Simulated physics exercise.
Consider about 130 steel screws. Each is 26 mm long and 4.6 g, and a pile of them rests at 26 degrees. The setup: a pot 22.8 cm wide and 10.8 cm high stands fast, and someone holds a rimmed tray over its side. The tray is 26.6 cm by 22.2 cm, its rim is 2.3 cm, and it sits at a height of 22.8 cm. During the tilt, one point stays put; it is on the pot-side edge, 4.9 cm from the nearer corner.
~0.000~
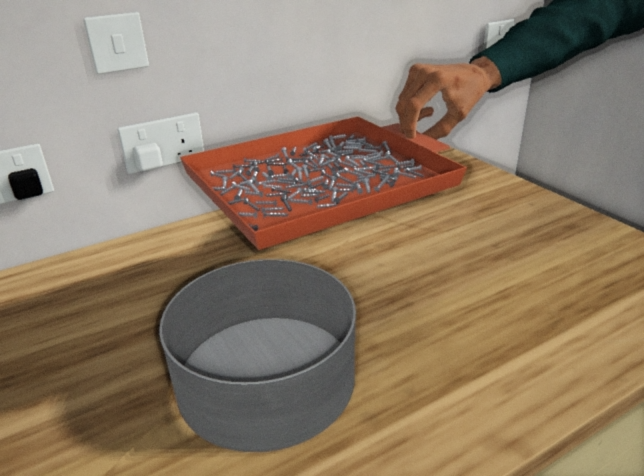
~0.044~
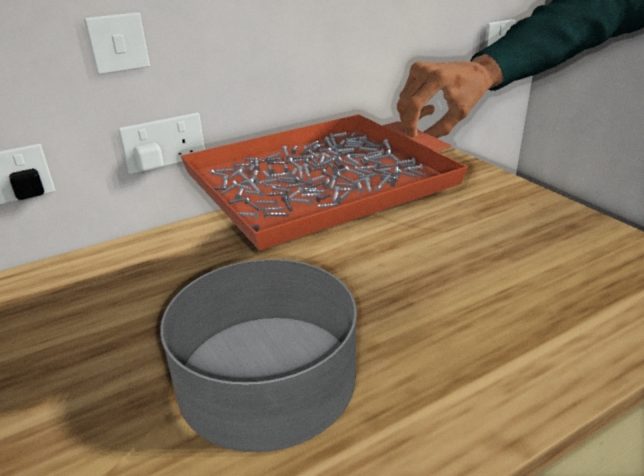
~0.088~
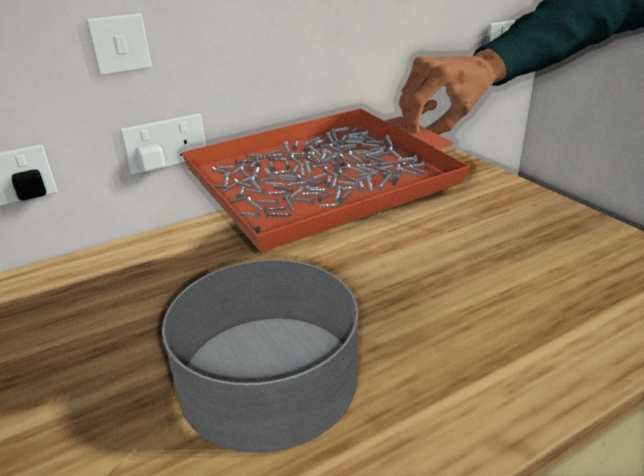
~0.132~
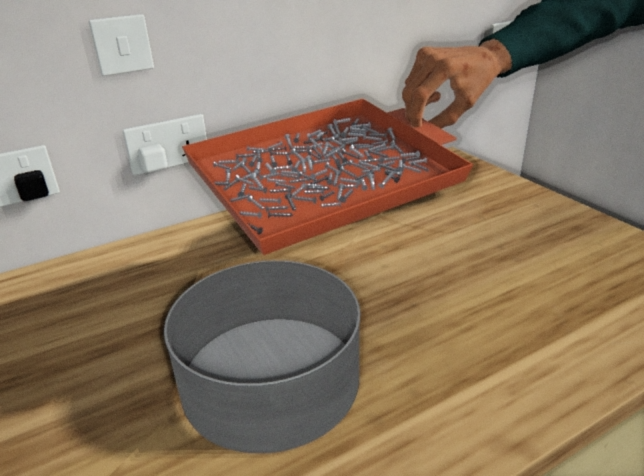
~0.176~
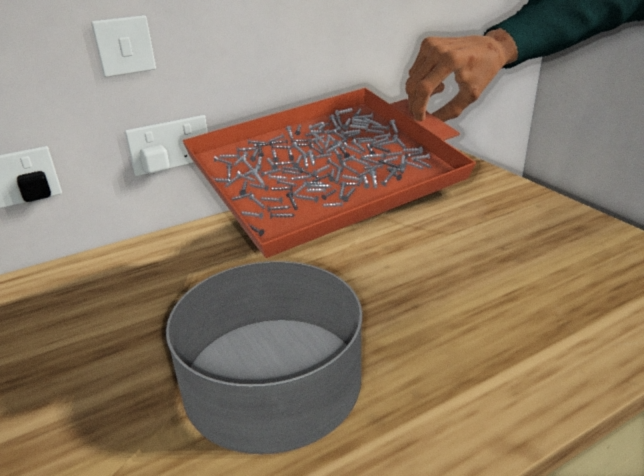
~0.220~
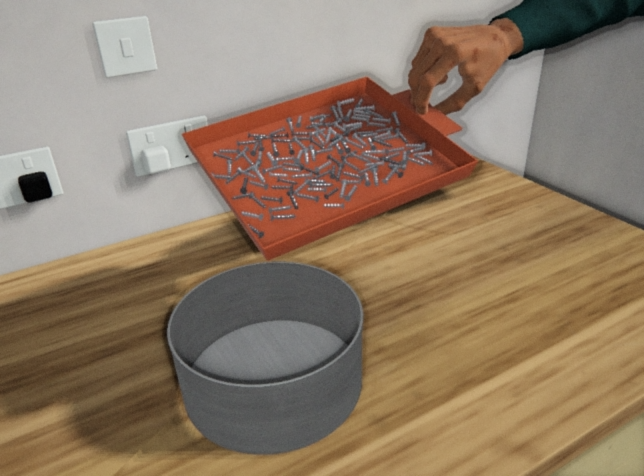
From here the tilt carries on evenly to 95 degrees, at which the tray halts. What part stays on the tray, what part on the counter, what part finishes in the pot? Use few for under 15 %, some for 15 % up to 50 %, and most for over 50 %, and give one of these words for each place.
Left on the tray: Few, counter: Some, pot: Most.
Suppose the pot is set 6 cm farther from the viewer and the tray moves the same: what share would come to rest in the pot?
It would come to roughly 10 percent.
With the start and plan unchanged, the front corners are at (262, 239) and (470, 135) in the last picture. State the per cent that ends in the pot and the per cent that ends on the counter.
Pot: 95, counter: 5.
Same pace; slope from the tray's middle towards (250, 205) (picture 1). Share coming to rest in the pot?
My guess is roughly 75 percent.
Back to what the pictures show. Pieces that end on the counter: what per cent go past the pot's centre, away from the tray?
About 10 %.
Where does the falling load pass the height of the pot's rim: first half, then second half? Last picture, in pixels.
Early: About (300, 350); late: About (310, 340).
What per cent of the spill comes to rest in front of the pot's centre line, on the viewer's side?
I'd put it at around 100 per cent.
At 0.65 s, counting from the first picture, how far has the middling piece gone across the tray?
It has moved some 10 cm from its start.
After 0.65 s, tilt 53 degrees; the tray holds 100 %, the pot 0 %.
After 0.94 s, tilt 78 degrees; the tray holds 75 %, the pot 15 %.
After 1.34 s, tilt 95 degrees; the tray holds 5 %, the pot 70 %.
In the end, at 2.3 s, tray 0 %, counter 20 %, pot 75 %.
